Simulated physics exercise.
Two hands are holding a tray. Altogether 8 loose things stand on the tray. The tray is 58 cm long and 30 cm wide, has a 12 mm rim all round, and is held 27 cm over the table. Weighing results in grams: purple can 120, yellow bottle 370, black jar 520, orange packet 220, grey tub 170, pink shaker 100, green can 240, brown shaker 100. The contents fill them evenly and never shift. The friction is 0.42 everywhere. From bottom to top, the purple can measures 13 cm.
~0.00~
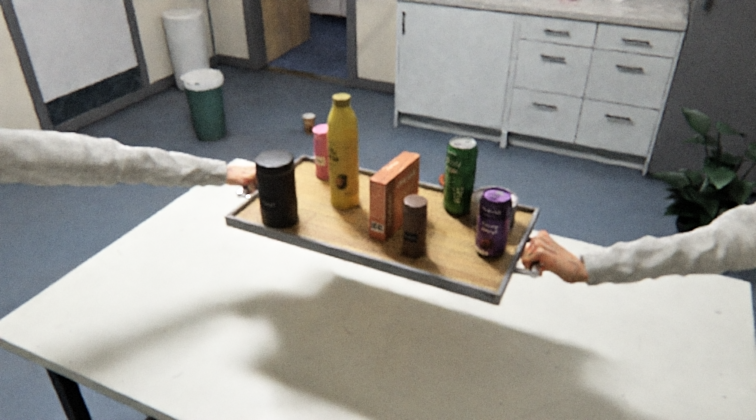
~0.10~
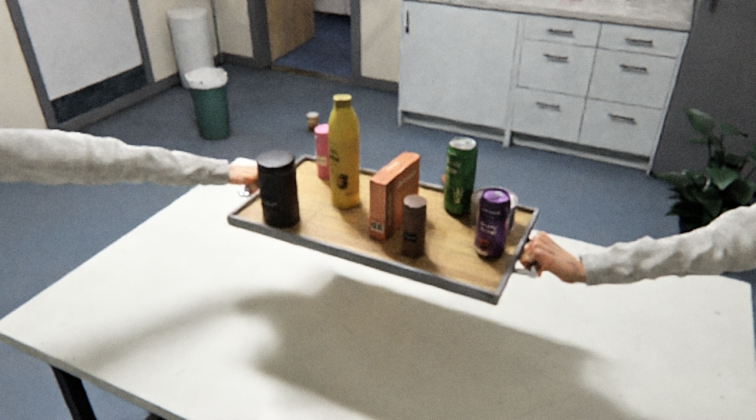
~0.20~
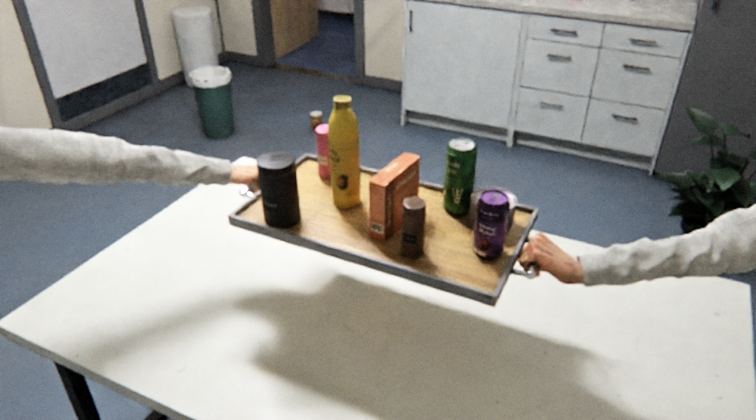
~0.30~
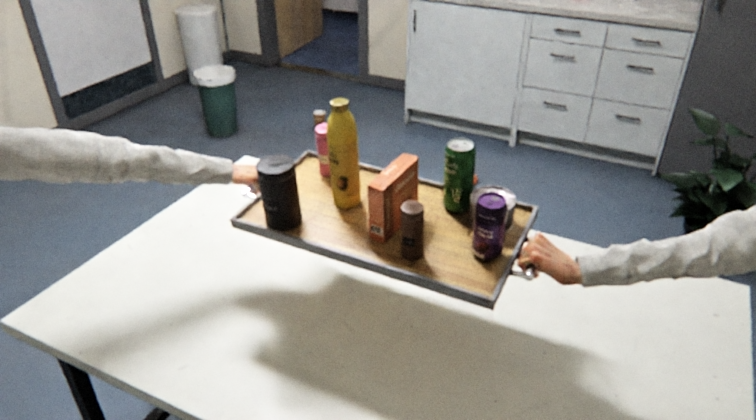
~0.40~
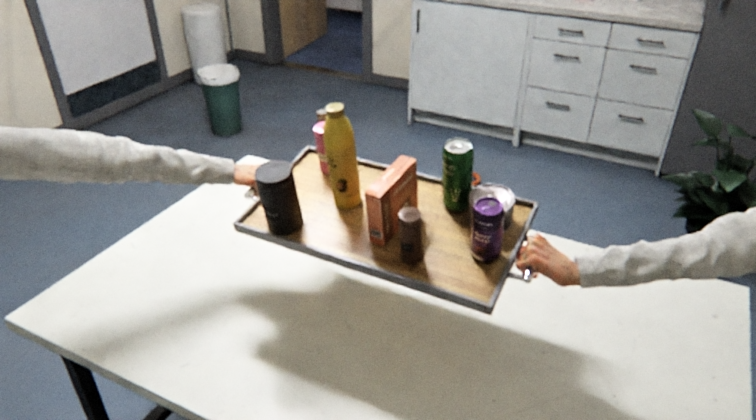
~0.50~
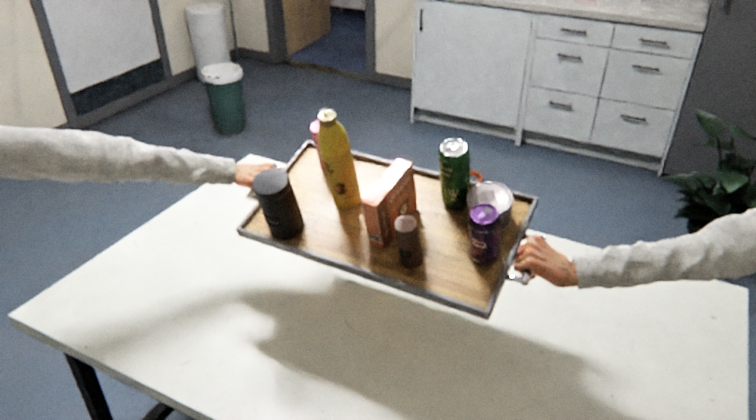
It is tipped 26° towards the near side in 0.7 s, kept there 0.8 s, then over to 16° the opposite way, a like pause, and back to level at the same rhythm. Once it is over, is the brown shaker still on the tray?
It leaves the tray.
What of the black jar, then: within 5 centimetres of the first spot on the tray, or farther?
The black jar keeps its place.
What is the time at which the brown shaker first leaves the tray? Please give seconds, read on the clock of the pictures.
Around 0.9 seconds.
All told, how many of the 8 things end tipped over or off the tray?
Total: 5.
Around 0.90 s, tray tilted 26°, near edge down; yellow bottle and brown shaker now off the tray; pink shaker tipped 56° against what carries it; green can tipped 51° against what carries it.
Around 1.20 s, tray tilted 26°, near edge down; green can on its side; pink shaker on its side; purple can tipped 3° against what carries it.
Around 1.90 s, tray tilted 11°, near edge down; purple can now off the tray; green can on its side; pink shaker on its side.
Around 3.20 s, tray tilted 15°, far edge down; green can on its side; pink shaker on its side; grey tub shifted 18 cm.
Finally (5.3 s), off the tray, purple can, yellow bottle and brown shaker; on their side or leaning hard on the tray, pink shaker and green can; not toppled but over 5 cm from the start, orange packet and grey tub; the last one still in place (within 5 cm). In the last view, brown shaker near (374, 376).
